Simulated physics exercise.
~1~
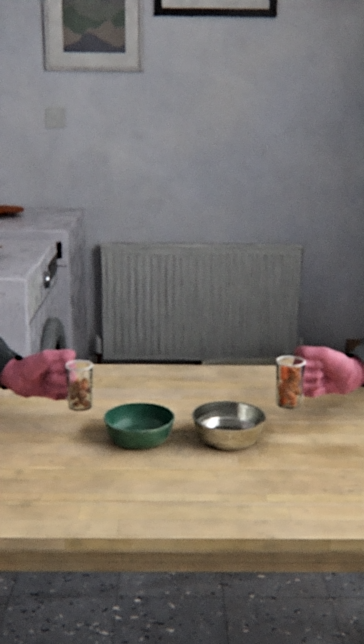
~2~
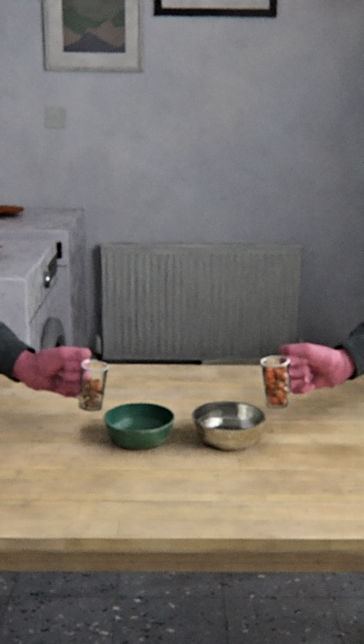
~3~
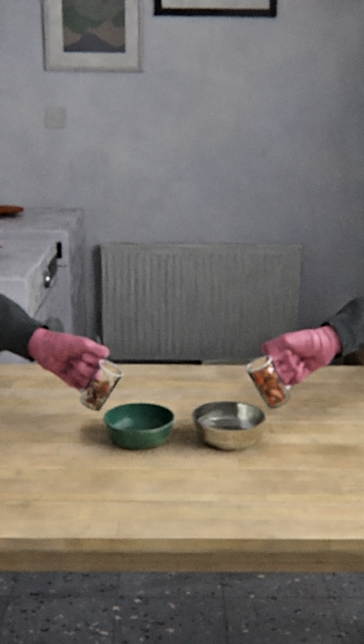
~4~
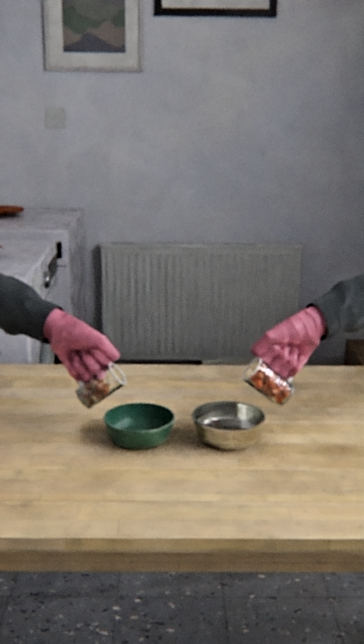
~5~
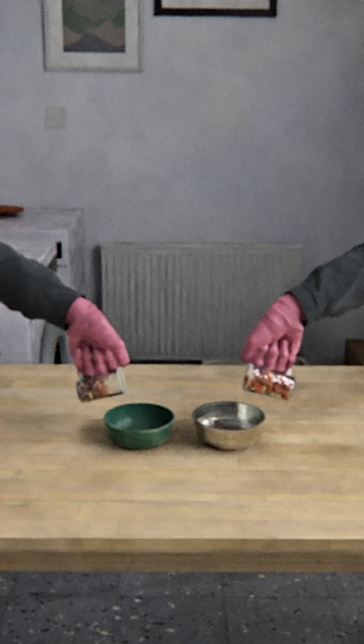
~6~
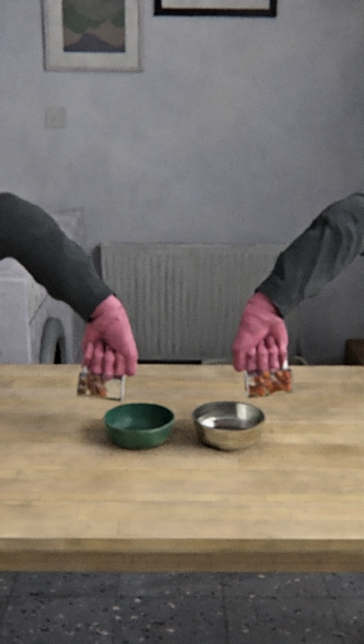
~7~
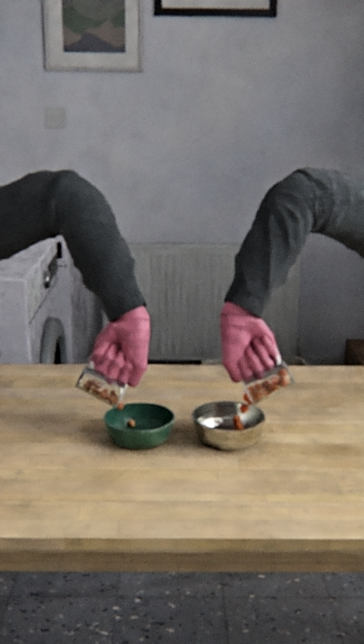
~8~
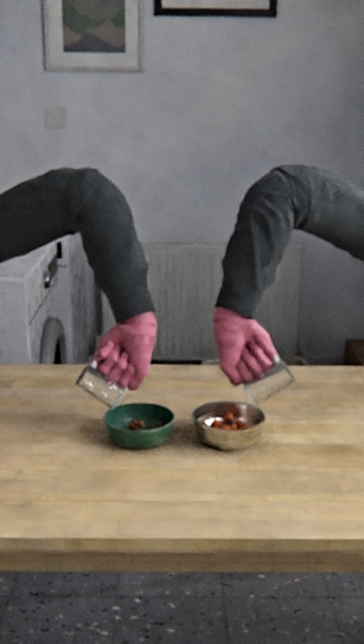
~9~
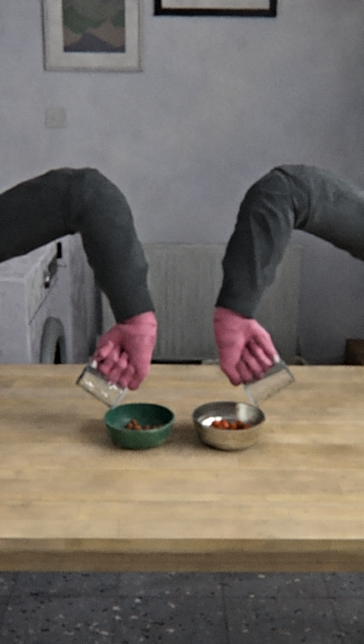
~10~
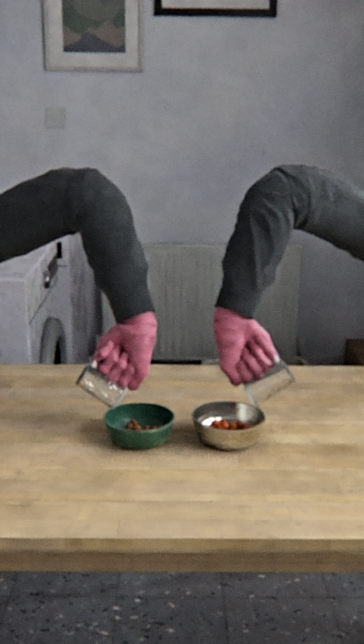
To begin with, two pink-gloved hands hold clear cups of small reddish-brown pieces above a wooden table, one on each side of a green bowl and a shiny metal bowl. The hands move inward and start to tilt the cups, with the pieces staying inside. The dark-sleeved arms rise and bend as the cups turn onto their sides. Then the pieces slide out, the left cupful into the green bowl and the right into the metal one. Finally, the emptied cups stay tipped above the bowls, with every piece inside them and none on the table.
